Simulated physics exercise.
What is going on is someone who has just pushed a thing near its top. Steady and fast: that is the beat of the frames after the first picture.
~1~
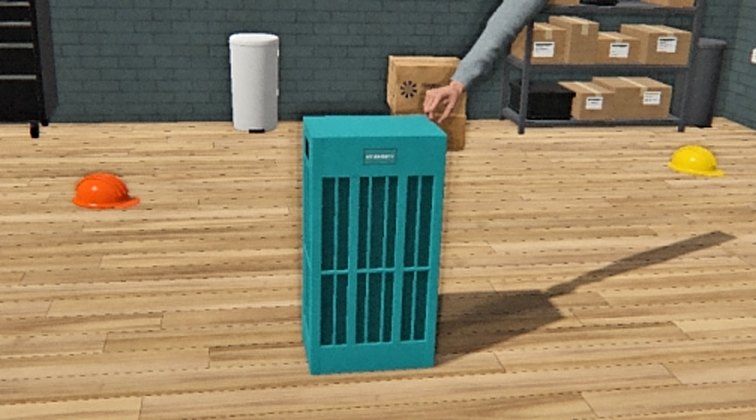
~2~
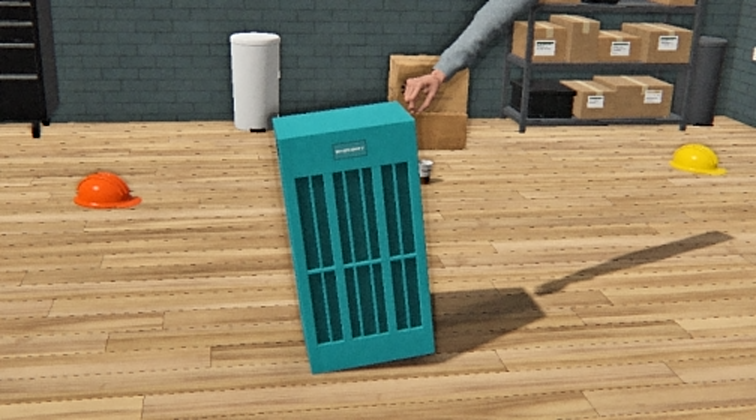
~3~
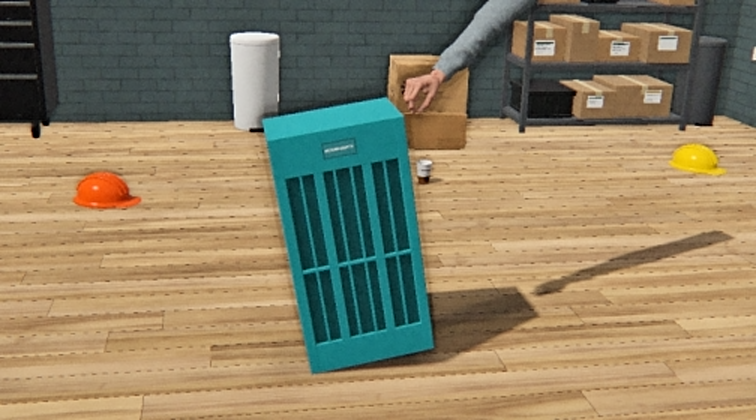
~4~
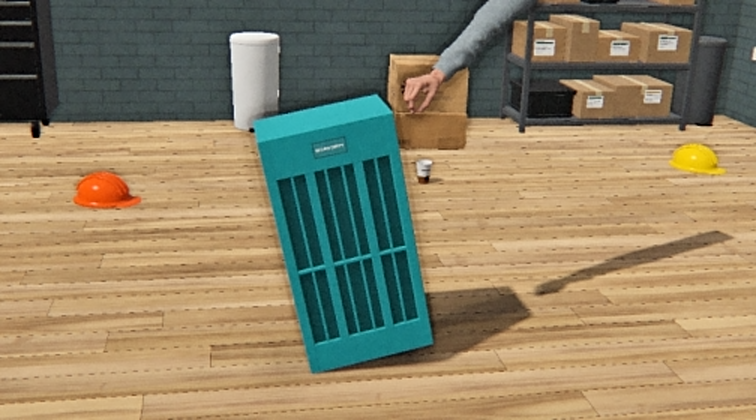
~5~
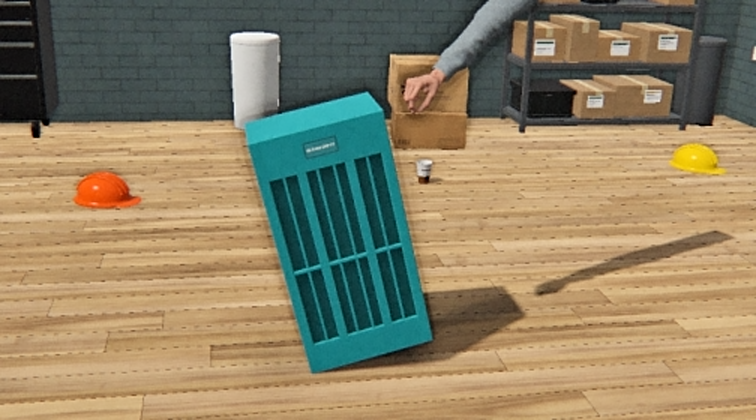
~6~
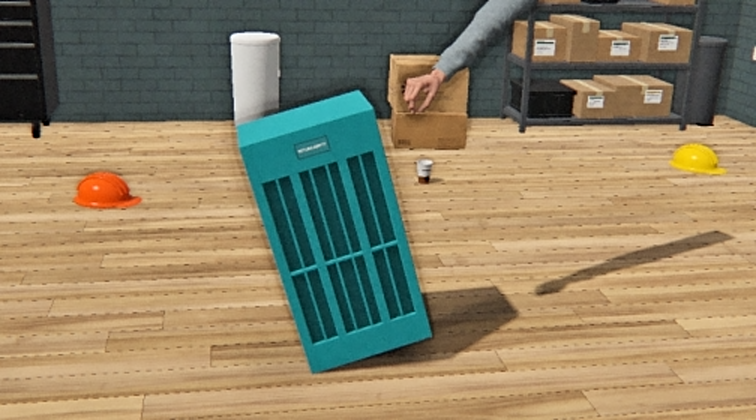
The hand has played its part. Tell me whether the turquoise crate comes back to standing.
Outcome: The turquoise crate topples.
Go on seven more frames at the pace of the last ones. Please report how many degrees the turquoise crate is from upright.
Angle from vertical in that frame: 25°.
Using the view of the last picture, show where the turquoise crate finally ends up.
End position, centre: Approx. (180, 305).
Then, 0.26 s on from there, turquoise crate 36° off upright near (286, 233).
Then, 0.50 s on from there, turquoise crate 62° off upright near (228, 257).
In the end, the turquoise crate falls over, near (180, 305).
